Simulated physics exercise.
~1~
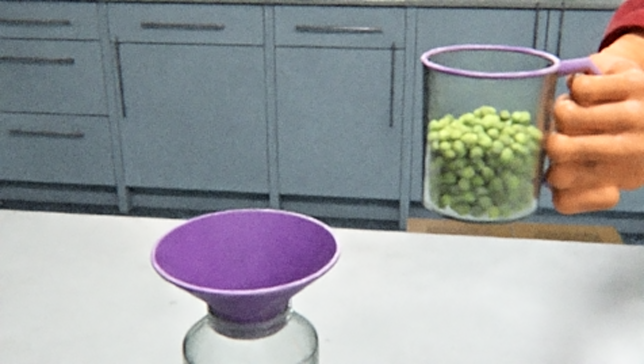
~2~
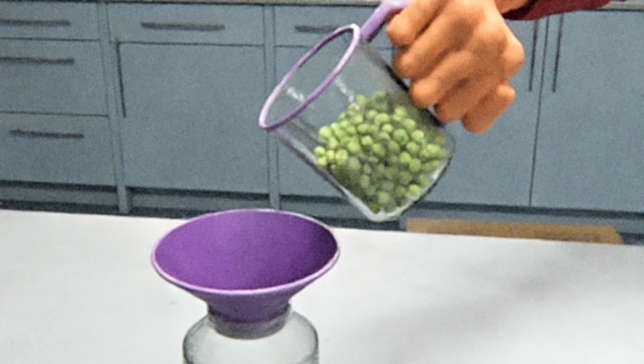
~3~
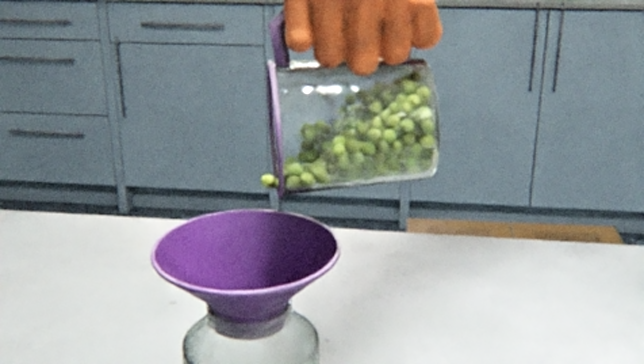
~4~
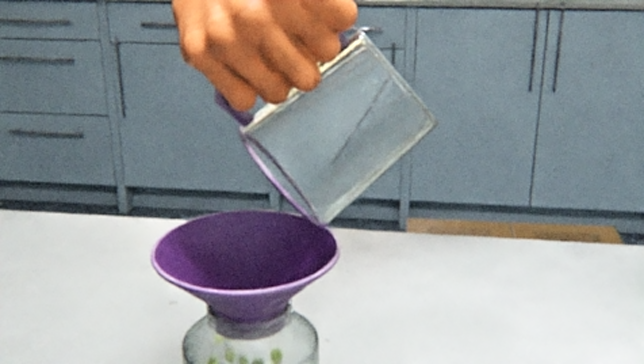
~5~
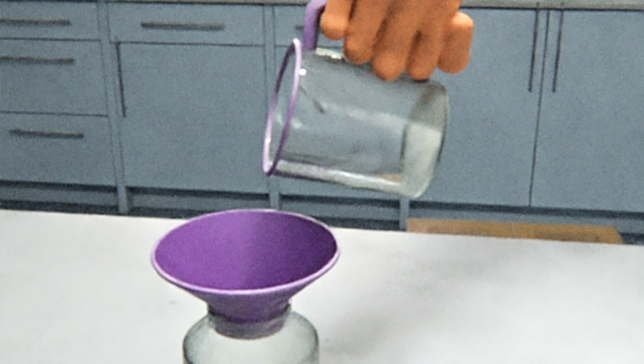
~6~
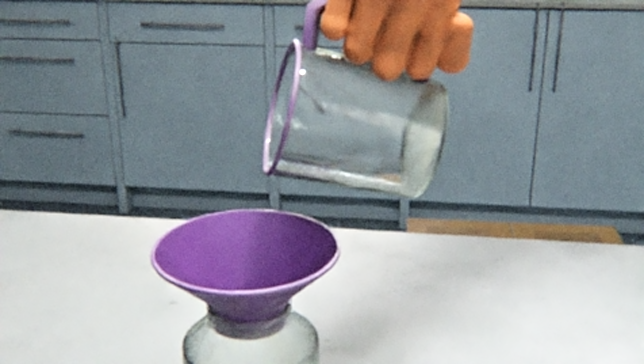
The video shows a hand moving a clear cup of green peas leftward over a purple funnel set in a glass jar, then tipping it until the peas pour through into the jar. The emptied cup then turns partly back and stays tilted above the funnel.
